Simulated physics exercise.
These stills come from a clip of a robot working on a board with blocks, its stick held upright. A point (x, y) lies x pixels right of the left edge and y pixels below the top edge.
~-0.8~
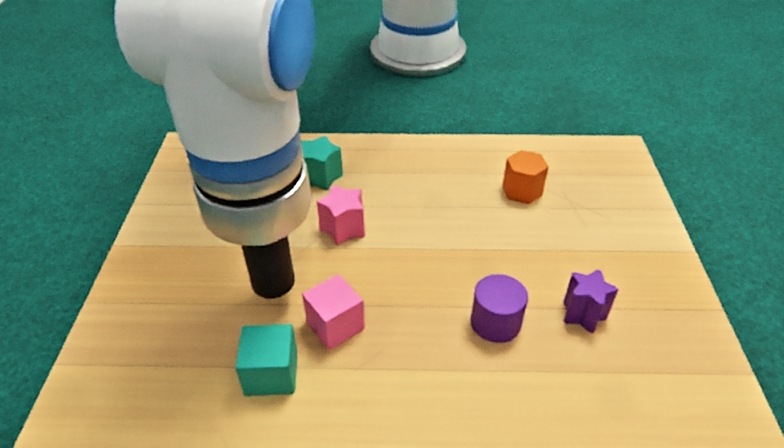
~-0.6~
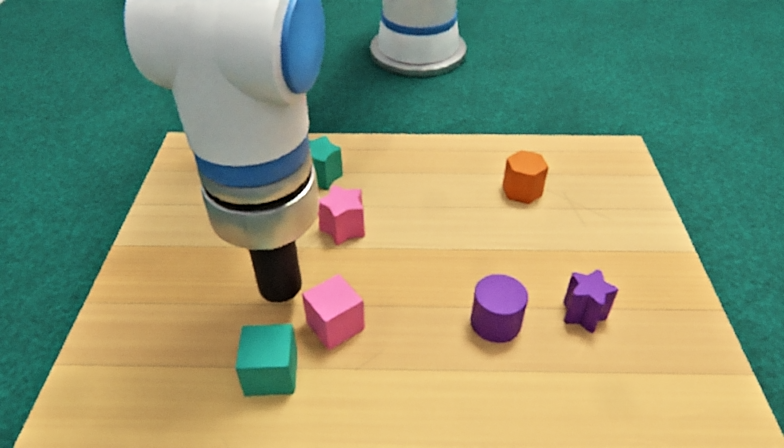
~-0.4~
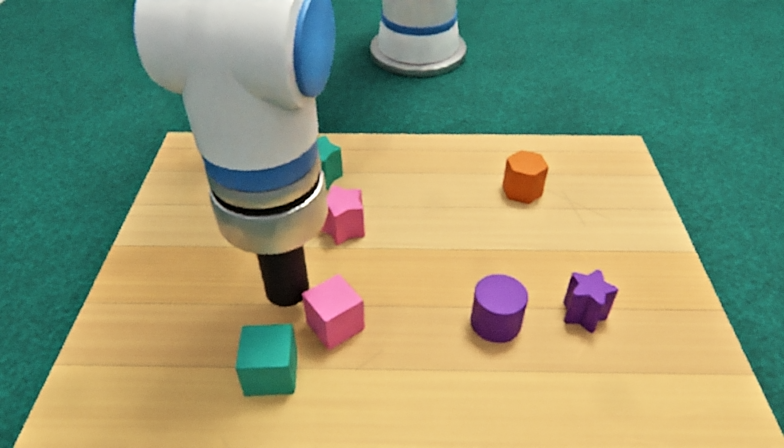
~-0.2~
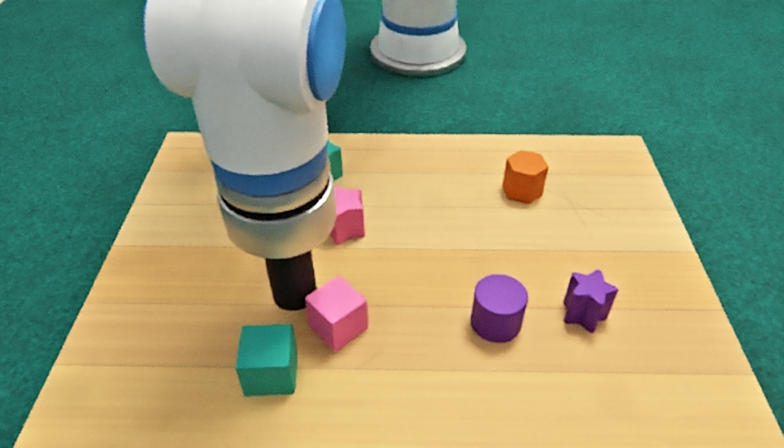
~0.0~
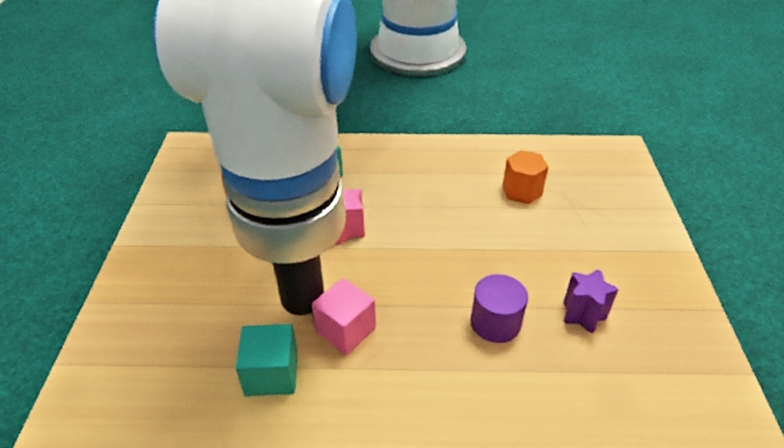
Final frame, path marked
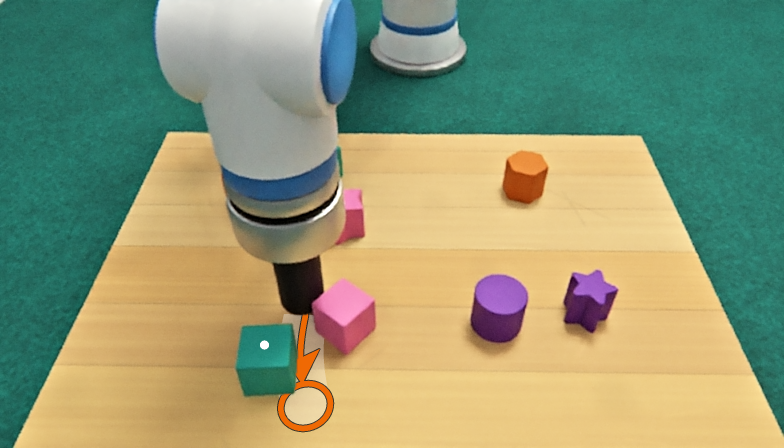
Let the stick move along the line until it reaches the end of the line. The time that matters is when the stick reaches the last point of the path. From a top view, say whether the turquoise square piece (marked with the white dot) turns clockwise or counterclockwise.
From above, clockwise.
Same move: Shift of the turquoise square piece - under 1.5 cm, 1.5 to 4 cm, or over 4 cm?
Once the path is done, the turquoise square piece lies 1.5 to 4 cm from its present place.
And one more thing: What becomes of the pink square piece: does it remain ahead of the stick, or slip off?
It falls back or aside.
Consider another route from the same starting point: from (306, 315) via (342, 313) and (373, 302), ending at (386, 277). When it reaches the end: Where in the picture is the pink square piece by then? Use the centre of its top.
Top centre: (394, 307).
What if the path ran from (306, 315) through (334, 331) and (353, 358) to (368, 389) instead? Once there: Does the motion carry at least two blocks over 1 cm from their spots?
No.
The drawn path runs from (306, 315) through (300, 358) to (306, 405); the dot is on the turquoise square piece.
The first path, step by step. Halfway along, stick (297, 342); turquoise square piece (252, 363), turned 30° clockwise; pink square piece (344, 312), turned 45° anticlockwise.
At the end, stick (303, 389); turquoise square piece (245, 383), turned 75° clockwise; pink square piece (344, 312), turned 45° anticlockwise.
